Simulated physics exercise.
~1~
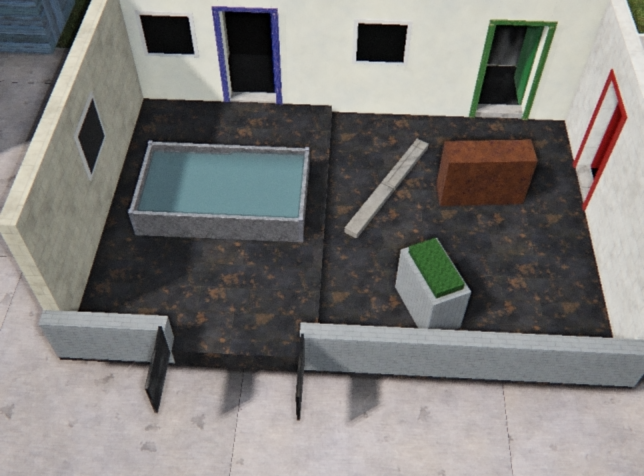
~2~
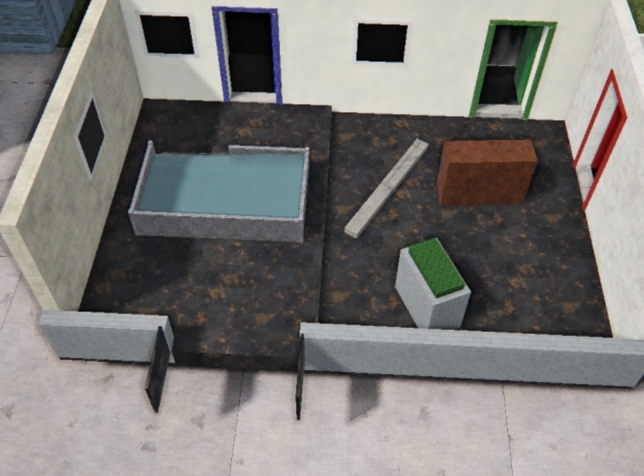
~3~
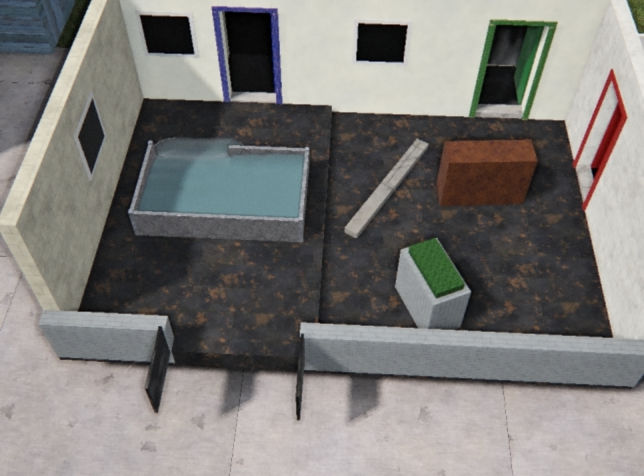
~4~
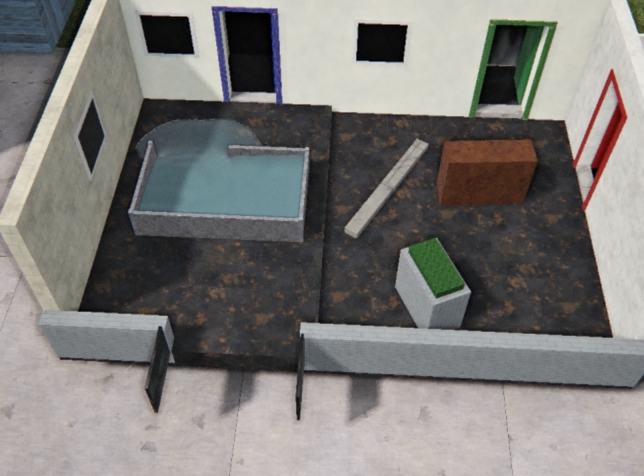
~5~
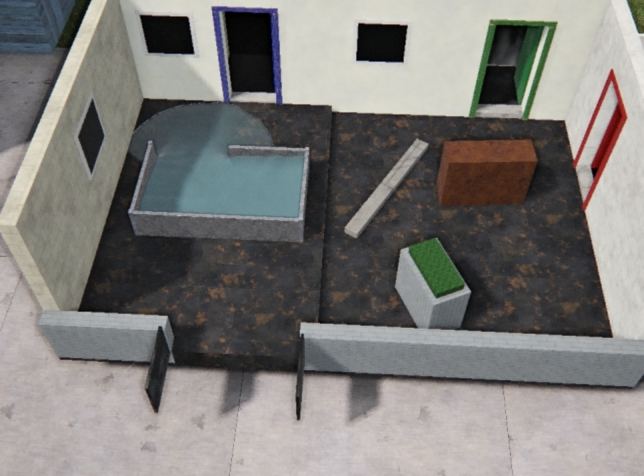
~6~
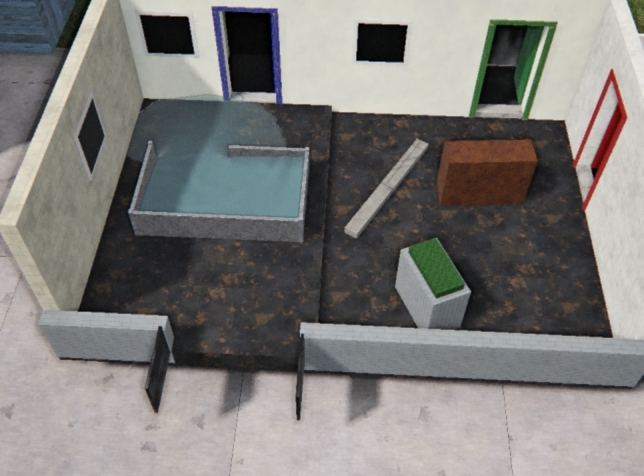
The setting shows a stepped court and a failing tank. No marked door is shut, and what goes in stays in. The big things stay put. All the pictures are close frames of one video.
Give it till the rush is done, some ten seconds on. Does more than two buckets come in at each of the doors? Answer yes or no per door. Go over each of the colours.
The red door no, the blue door yes, the green door no.
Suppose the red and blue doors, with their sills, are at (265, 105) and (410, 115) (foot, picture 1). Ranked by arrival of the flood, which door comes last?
Dead last is the one in green.
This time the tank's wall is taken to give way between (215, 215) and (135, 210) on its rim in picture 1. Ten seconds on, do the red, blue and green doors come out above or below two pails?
Red stays within it, blue stays within it, green stays within it.
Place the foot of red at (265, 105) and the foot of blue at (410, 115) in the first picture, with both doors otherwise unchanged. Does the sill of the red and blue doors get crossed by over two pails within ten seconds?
Lab note - red door overshoots, blue door overshoots.
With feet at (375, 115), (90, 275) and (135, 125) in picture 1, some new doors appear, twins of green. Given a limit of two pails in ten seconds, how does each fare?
The three come out short, short and over.
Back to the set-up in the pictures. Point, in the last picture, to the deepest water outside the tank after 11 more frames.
That spot is close to (174, 126).
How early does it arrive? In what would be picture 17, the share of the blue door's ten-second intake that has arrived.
Share at that point: Roughly 30 %.
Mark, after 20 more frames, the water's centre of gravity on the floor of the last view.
Somewhere around (217, 161) in the last view.
A moment on, water covers 10 % of the floor; the red door not reached, the blue door over two buckets in, the green door not reached.
Next, water covers 15 % of the floor; the red door not reached, the blue door far over two buckets in, the green door not reached.
Then, water covers 30 % of the floor; the red door not reached, the blue door far over two buckets in, the green door not reached.
Later, water covers 50 % of the floor; the red door wet at the sill, nothing in, the blue door far over two buckets in, the green door wet at the sill, nothing in.
In the end, water covers 80 % of the floor; the red door wet at the sill, nothing in, the blue door far over two buckets in, the green door wet at the sill, nothing in.
